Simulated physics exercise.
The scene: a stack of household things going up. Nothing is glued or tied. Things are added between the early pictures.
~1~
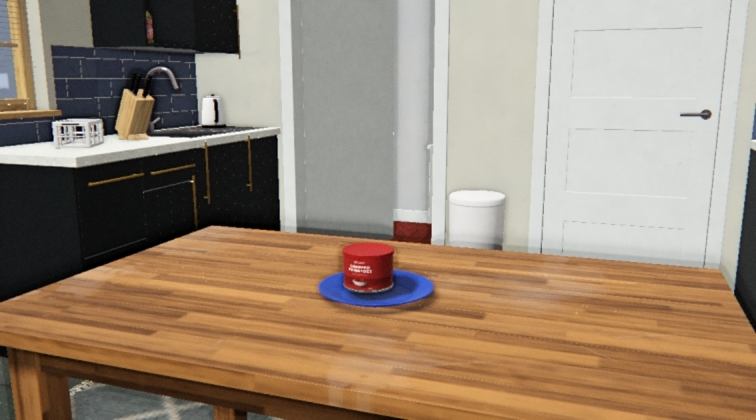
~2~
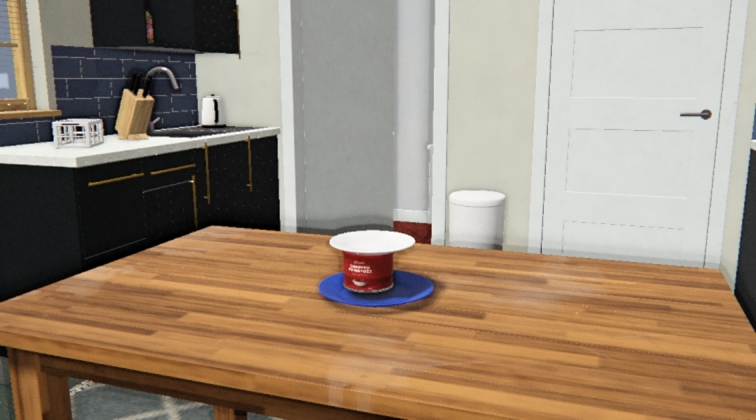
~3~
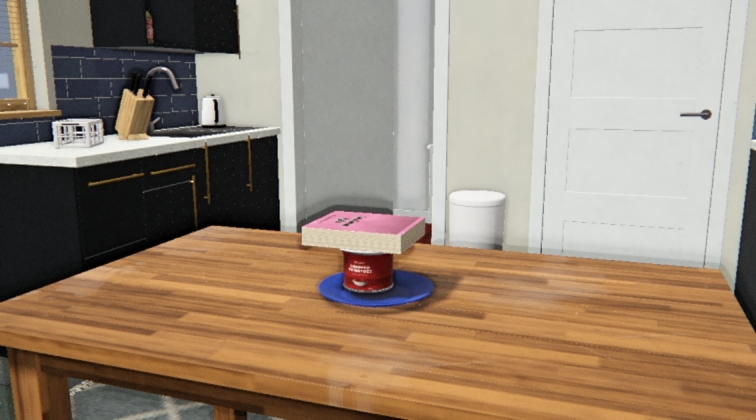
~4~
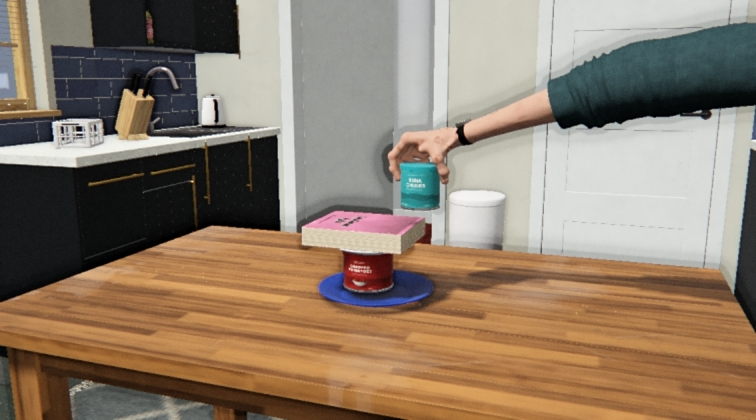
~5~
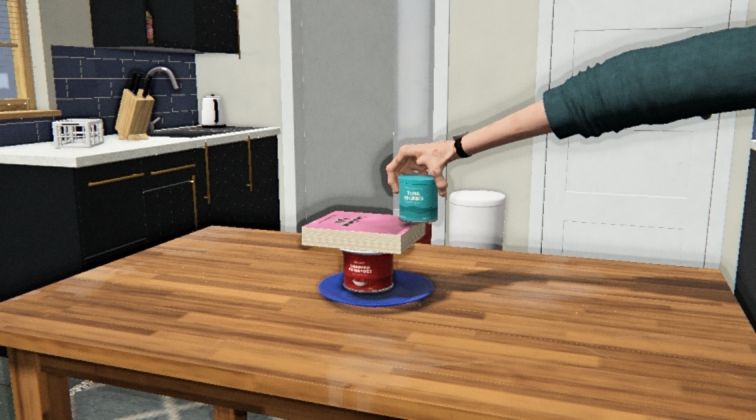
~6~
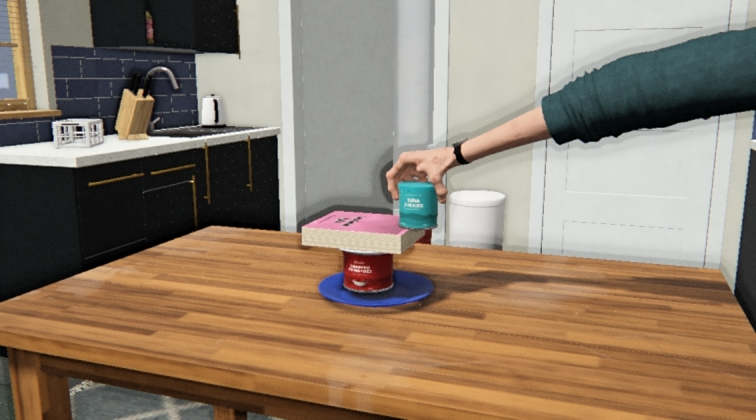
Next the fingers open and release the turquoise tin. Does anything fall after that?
The pile gives way.
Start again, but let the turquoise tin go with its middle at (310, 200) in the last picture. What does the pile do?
Then it loses its balance.
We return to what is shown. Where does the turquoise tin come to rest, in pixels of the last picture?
At about (500, 289).
Then, 0.40 s after the last picture, turquoise tin now fallen.
Then, 0.60 s after the last picture, things are still on the move.
At rest, fallen, turquoise tin; the other 4 in place. Seen from the same camera at the end, turquoise tin near (501, 288). The pile loses its balance.
